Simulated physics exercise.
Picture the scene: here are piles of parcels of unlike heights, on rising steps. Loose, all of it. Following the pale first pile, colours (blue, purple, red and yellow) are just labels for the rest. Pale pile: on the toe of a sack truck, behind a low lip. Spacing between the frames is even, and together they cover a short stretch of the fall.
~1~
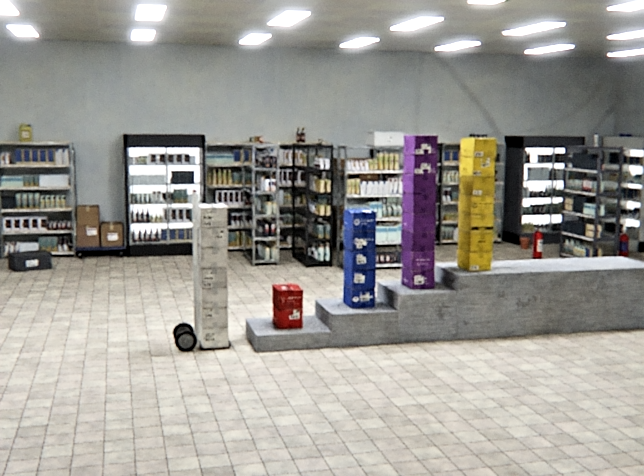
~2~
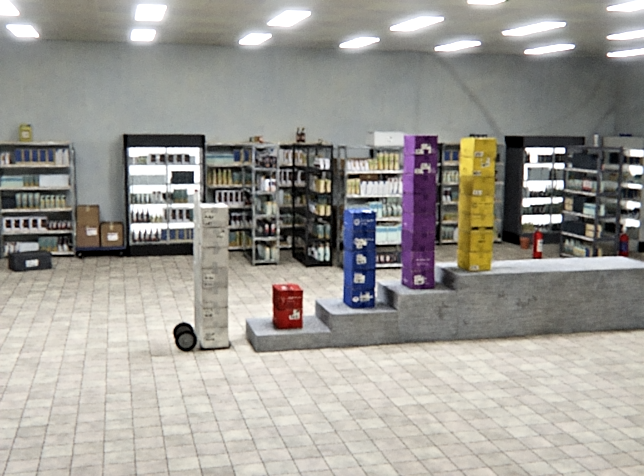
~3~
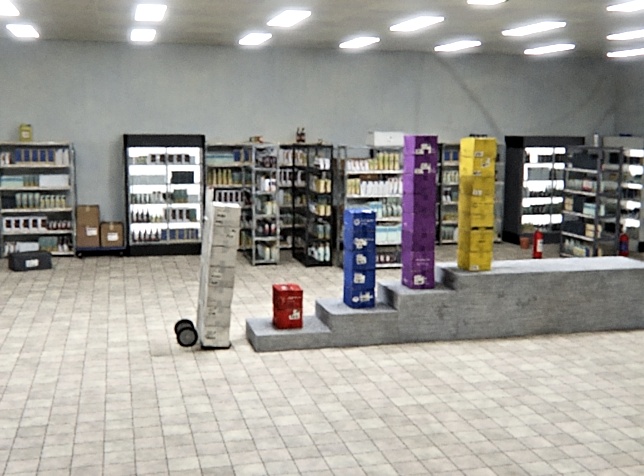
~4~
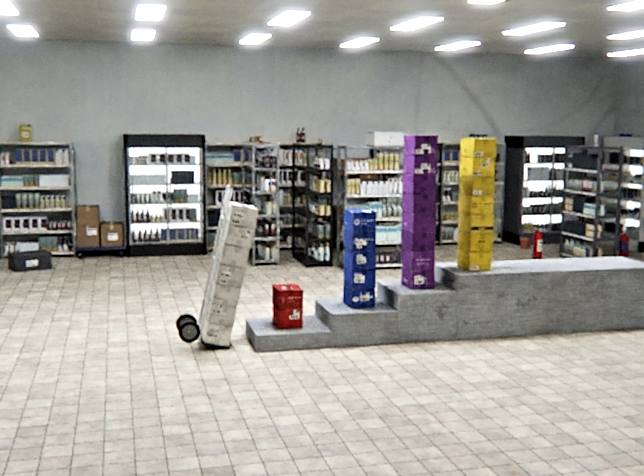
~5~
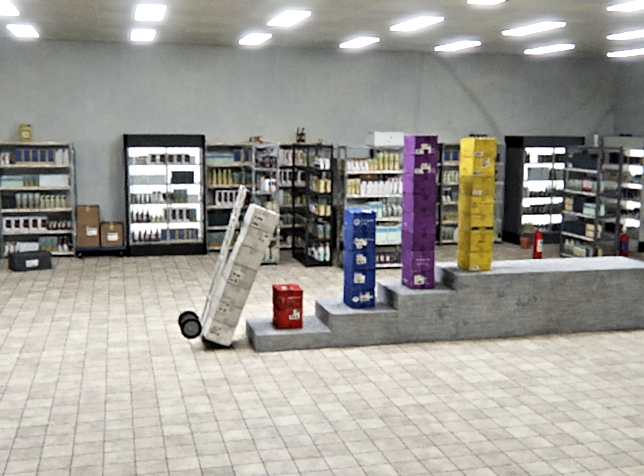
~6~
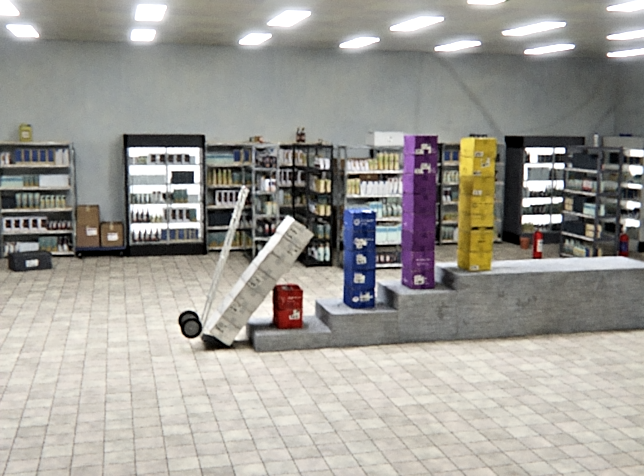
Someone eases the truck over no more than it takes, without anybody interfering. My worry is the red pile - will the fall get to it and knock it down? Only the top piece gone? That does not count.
As far as I can tell, it pulls through.
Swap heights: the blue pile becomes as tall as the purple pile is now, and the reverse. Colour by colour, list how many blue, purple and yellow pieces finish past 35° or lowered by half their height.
The tally reads blue 0, then purple 0, then yellow 0.
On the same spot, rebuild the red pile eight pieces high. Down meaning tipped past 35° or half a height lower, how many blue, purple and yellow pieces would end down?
Blue: 5; purple: 8; yellow: 6.
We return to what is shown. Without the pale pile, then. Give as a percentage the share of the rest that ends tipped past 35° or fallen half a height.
Something like 0 in a hundred.
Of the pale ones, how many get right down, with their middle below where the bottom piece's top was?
Count: 1.
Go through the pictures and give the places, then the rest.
In the first frame (each place is the centre of the face we see best), truck frame (196, 223) level; top red parcel (291, 300); top yellow parcel (485, 148); the others all in place.
Truck frame (197, 223) rocked barely; top red parcel (291, 300), in the second frame.
Truck frame (209, 221) rocked a little, top of the pale pile leaning a little; top red parcel (291, 300); the others all in place, in the third frame.
Truck frame (225, 219) rocked a little, top of the pale pile leaning a little; top red parcel (291, 300); the others all in place, in the fourth frame.
Truck frame (236, 219) rocked clearly, top of the pale pile leaning clearly; top red parcel (291, 300); the others all in place, in the fifth frame.
Truck frame (238, 219) rocked clearly, top of the pale pile leaning well over; top red parcel (291, 300); top purple parcel (426, 145); the others all in place, in the sixth frame.
Just after the last frame, 7 of the pale pile down; none of the 2 red parcels down (0 of 22 in all colours); top red parcel unmoved.
A moment on, 7 of the pale pile down; none of the 2 red parcels down (0 of 22 in all colours); top red parcel moved a little.
When it is over, 7 of the pale pile down; none of the 2 red parcels down (0 of 22 in all colours); top red parcel tilted barely; top blue parcel unmoved. In pixels of the last frame, middles, top red parcel near (295, 295), top blue parcel near (361, 220).
